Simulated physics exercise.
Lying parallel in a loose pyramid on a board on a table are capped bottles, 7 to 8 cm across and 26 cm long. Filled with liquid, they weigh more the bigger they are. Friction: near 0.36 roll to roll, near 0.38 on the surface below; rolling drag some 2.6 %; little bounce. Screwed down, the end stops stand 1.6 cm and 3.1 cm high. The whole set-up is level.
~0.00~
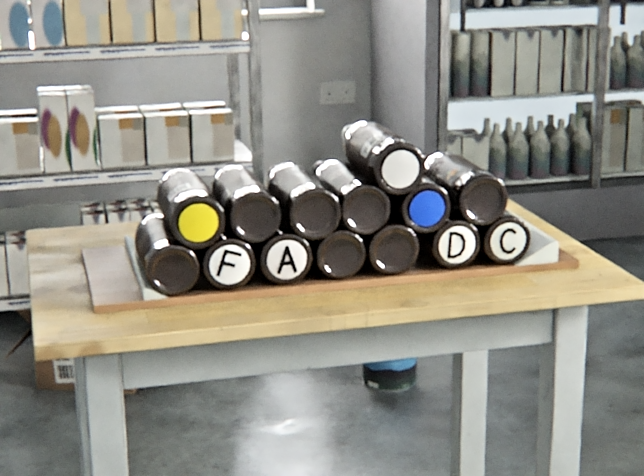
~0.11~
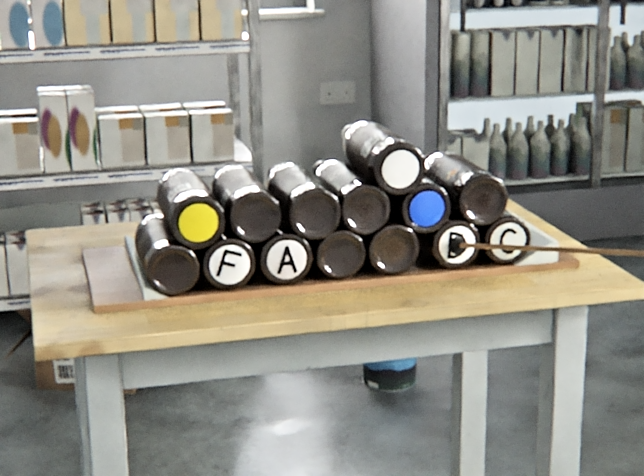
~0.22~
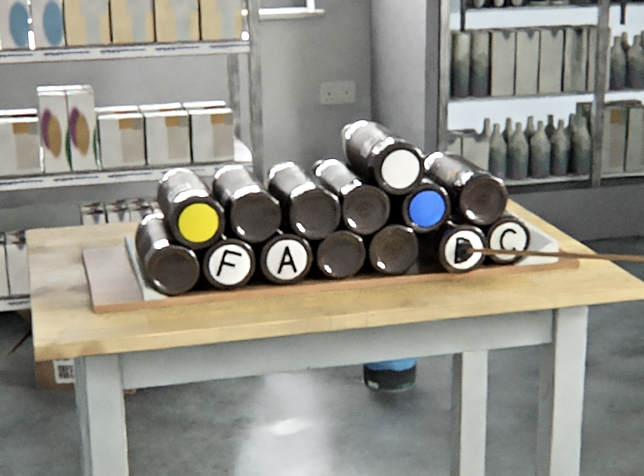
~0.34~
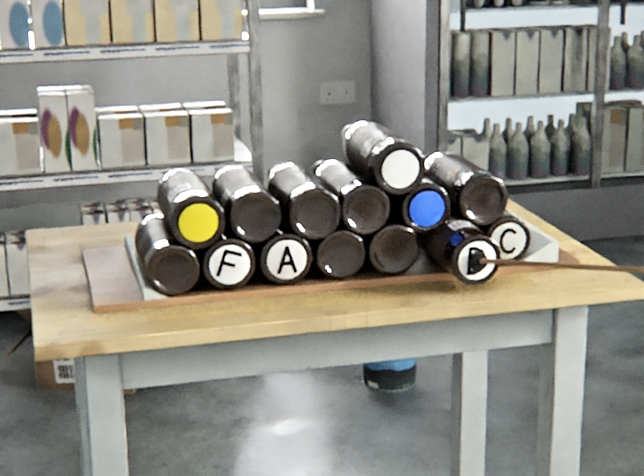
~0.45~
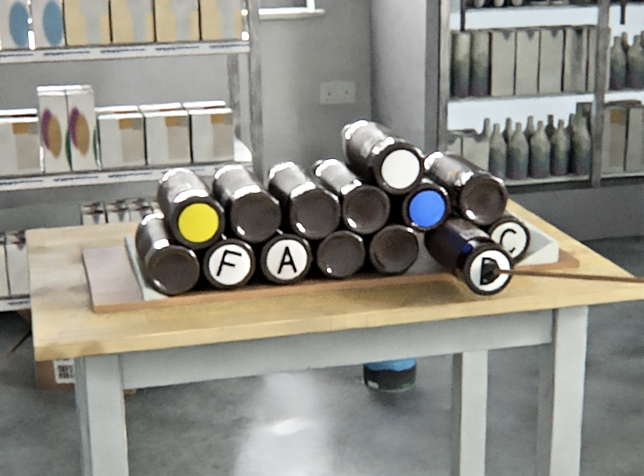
In a storeroom lined with shelves, dark capped bottles lie stacked in a loose pyramid on a board on a wooden table. A thin rod reaches in from the right to the bottle marked D, which then slides slightly outward from the bottom row, toward the viewer and right, while the others stay still.
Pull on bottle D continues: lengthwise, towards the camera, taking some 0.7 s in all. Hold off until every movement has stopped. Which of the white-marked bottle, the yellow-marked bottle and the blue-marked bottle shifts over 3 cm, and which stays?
The white-marked bottle shifts, the yellow-marked bottle stays, the blue-marked bottle shifts.
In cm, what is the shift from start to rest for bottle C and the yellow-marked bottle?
Bottle C: 4, yellow-marked bottle: 0.
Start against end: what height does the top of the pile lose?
Roughly 5 cm.
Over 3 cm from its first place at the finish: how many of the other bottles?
The number is 3.
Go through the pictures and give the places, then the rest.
In the first picture, 14 bottles, 7 on the base, highest (400, 169); white (400, 169), yellow (198, 223), blue (427, 209), F (230, 265), A (287, 260), D (457, 245), C (508, 241); left wedge (1.6 cm) (146, 289); right wedge (3.1 cm) (554, 242); table edges (32, 320) and (616, 264).
In the second picture, bottle D has not moved yet, at (457, 245); the rest still.
In the third picture, bottle D is 2.7 cm out, at (464, 250); the rest still.
In the fourth picture, bottle D is 8 cm out, at (477, 261); the rest still; bottom ones (173, 271) (230, 265) (287, 260) (341, 255) (394, 250) (477, 261) (508, 241).
In the fifth picture, bottle D is 13 cm out, at (490, 271); the rest still; white (400, 169), yellow (198, 223), blue (427, 209).
After 0.84 s, 0 now displaced over 3 cm; white 0.9 cm right and 0.7 cm down; yellow in place; blue 0.7 cm right and 0.8 cm down.
After 0.99 s, 3 now displaced over 3 cm; white 2.4 cm right and 4.3 cm down; yellow in place; blue 2.3 cm right and 4.3 cm down.
After 1.08 s, 3 now displaced over 3 cm; white 4.6 cm right and 5 cm down; yellow in place; blue 2.8 cm right and 6 cm down.
After 1.37 s, 3 now displaced over 3 cm; white 3.1 cm right and 5 cm down; yellow in place; blue 2.8 cm right and 6 cm down.
In the end, by 1.7 s, 3 moved over 3 cm; not one off the edges of the table; white 3.4 cm right and 5 cm down; yellow in place; blue 2.8 cm right and 6 cm down; top of the pile 15 cm high, from 21 cm.
